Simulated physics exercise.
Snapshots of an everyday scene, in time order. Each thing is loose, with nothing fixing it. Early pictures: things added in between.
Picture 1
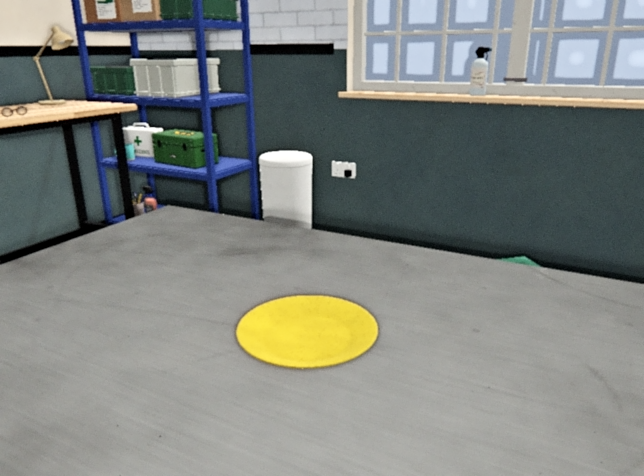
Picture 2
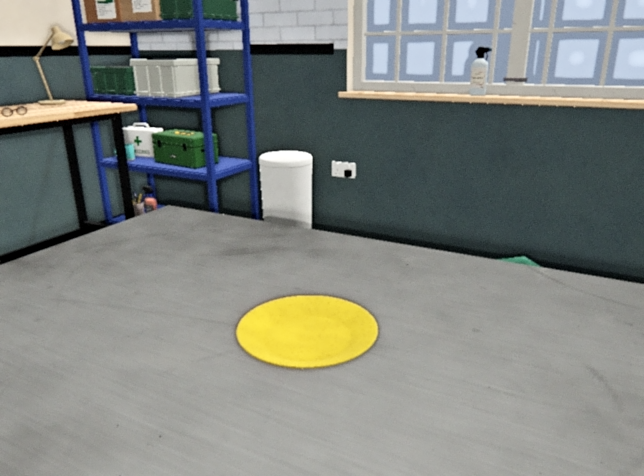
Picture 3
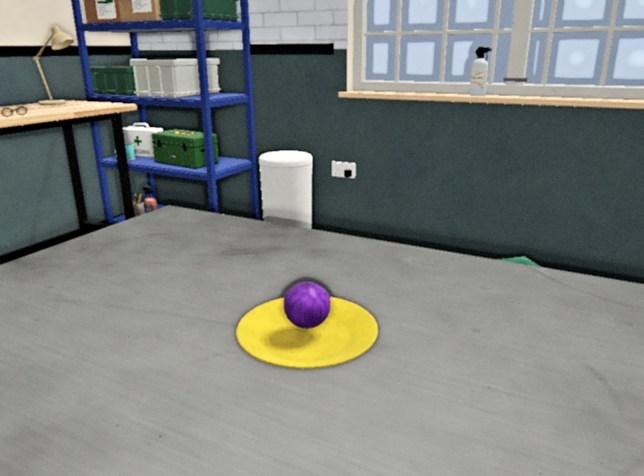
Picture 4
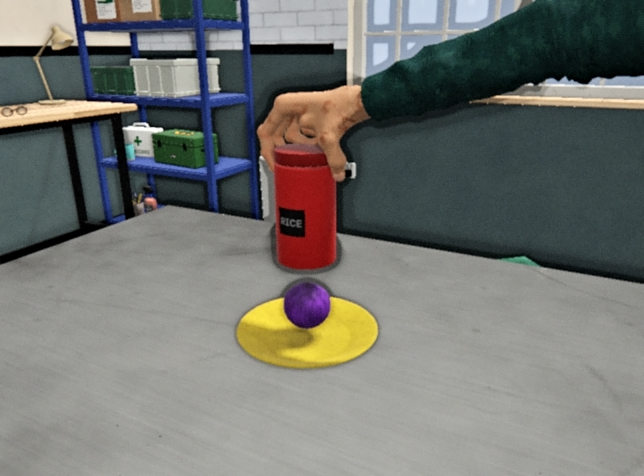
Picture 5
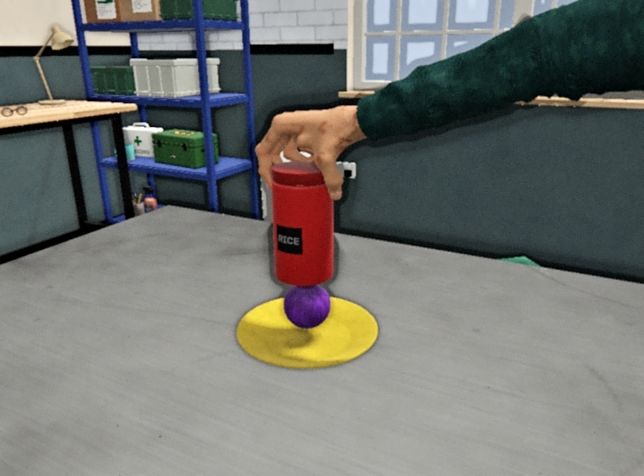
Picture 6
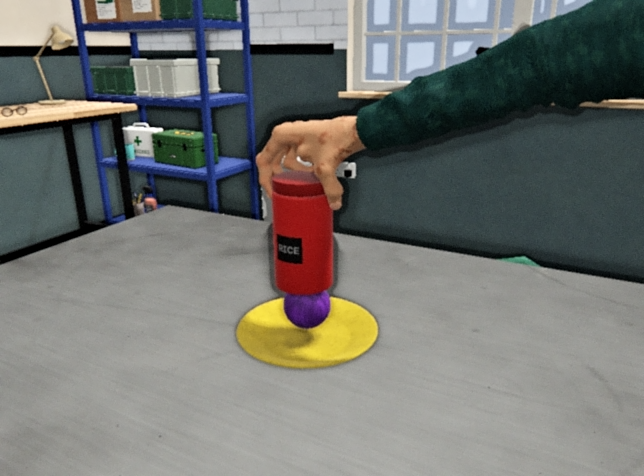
On a grey table, a purple ball appears on a yellow plate and a hand lowers a red jar onto it.
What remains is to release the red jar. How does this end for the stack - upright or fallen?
Pretty sure the pile is unstable there.
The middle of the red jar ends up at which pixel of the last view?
At about (208, 287).
Then, 0.50 s on from there, red jar turned 34° from how it was put near (277, 234).
Then, 0.70 s on from there, red jar now fallen.
Then, 1.90 s on from there, nothing new.
In the end, fallen, red jar; the other 2 unmoved. At the end, from the last picture's camera, red jar near (208, 287). The pile loses its balance.
